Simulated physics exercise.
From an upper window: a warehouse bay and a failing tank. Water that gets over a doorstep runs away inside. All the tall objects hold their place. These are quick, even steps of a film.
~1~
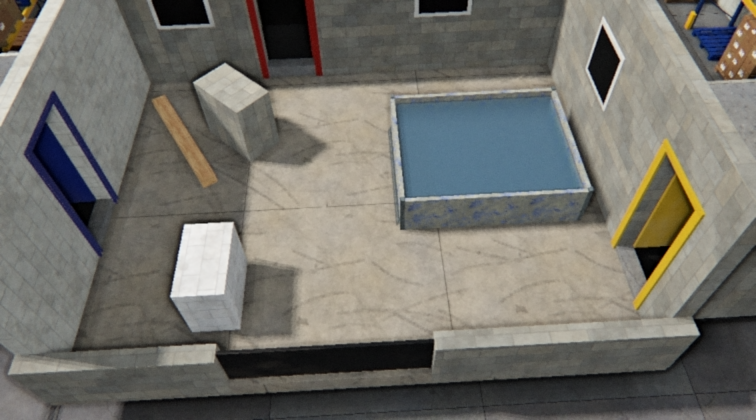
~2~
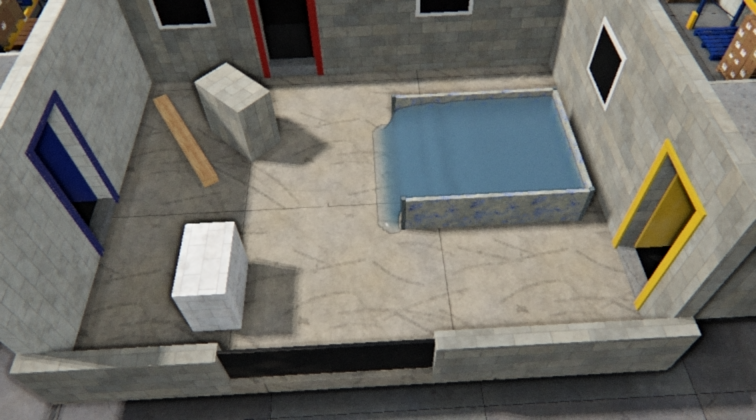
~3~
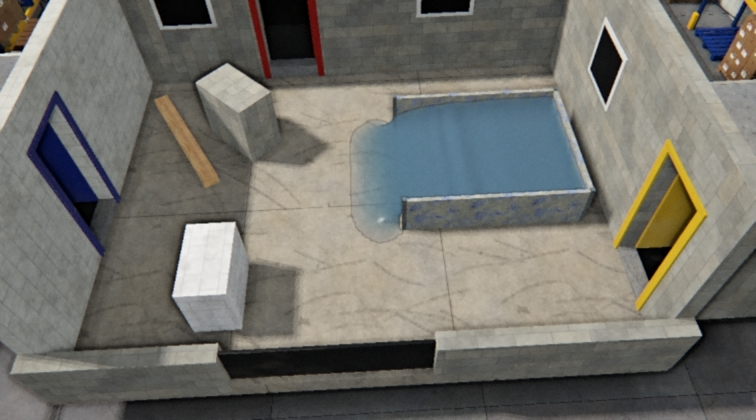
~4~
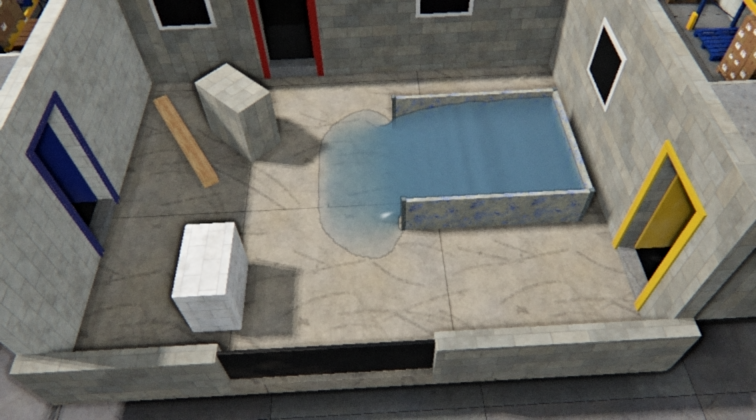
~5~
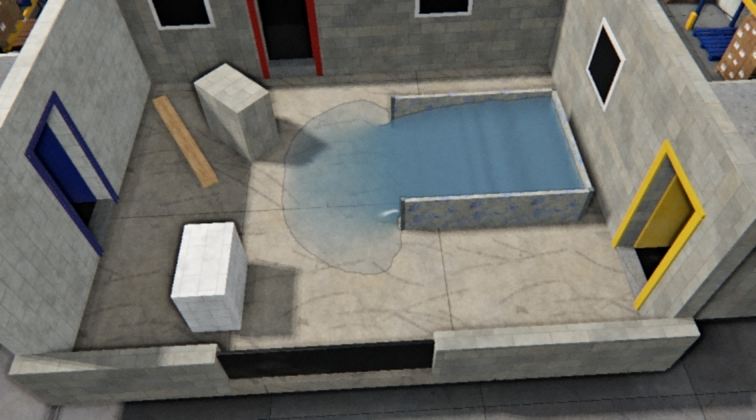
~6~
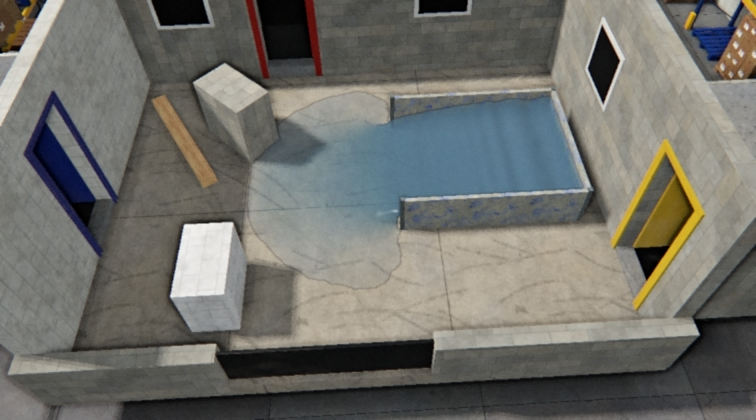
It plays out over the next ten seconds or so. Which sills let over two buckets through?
In the end: The yellow door lets in a lot; the blue door lets in a lot; the red door admits no more than that.
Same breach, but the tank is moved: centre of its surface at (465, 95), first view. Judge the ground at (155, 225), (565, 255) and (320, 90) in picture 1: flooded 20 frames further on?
In turn: Wet, no water, under water.
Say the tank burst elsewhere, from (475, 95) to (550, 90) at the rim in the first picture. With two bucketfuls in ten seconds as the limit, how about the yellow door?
My reading: The yellow one stays under.
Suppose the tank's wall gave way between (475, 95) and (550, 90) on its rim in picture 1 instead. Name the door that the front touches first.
That is the red one.
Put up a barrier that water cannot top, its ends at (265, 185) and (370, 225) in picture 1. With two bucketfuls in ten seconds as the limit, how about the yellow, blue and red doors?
My reading: Yellow holds; blue stays under; red lets more in.
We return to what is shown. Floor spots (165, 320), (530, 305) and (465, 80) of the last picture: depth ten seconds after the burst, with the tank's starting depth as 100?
Roughly 14, 8 and 8 per cent, in turn.
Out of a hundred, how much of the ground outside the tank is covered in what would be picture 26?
Roughly 60 per cent.
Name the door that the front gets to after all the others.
Last comes the yellow-painted one.
A moment on, water covers 40 % of the floor; the yellow door not reached, the blue door not reached, the red door not reached.
Next, water covers 50 % of the floor; the yellow door not reached, the blue door over two buckets in, the red door wet at the sill, nothing in.
Then, water covers 60 % of the floor; the yellow door not reached, the blue door far over two buckets in, the red door wet at the sill, nothing in.
Later, water covers 90 % of the floor; the yellow door not reached, the blue door far over two buckets in, the red door wet at the sill, nothing in.
In the end, water covers 100 % of the floor; the yellow door over two buckets in, the blue door far over two buckets in, the red door wet at the sill, nothing in.
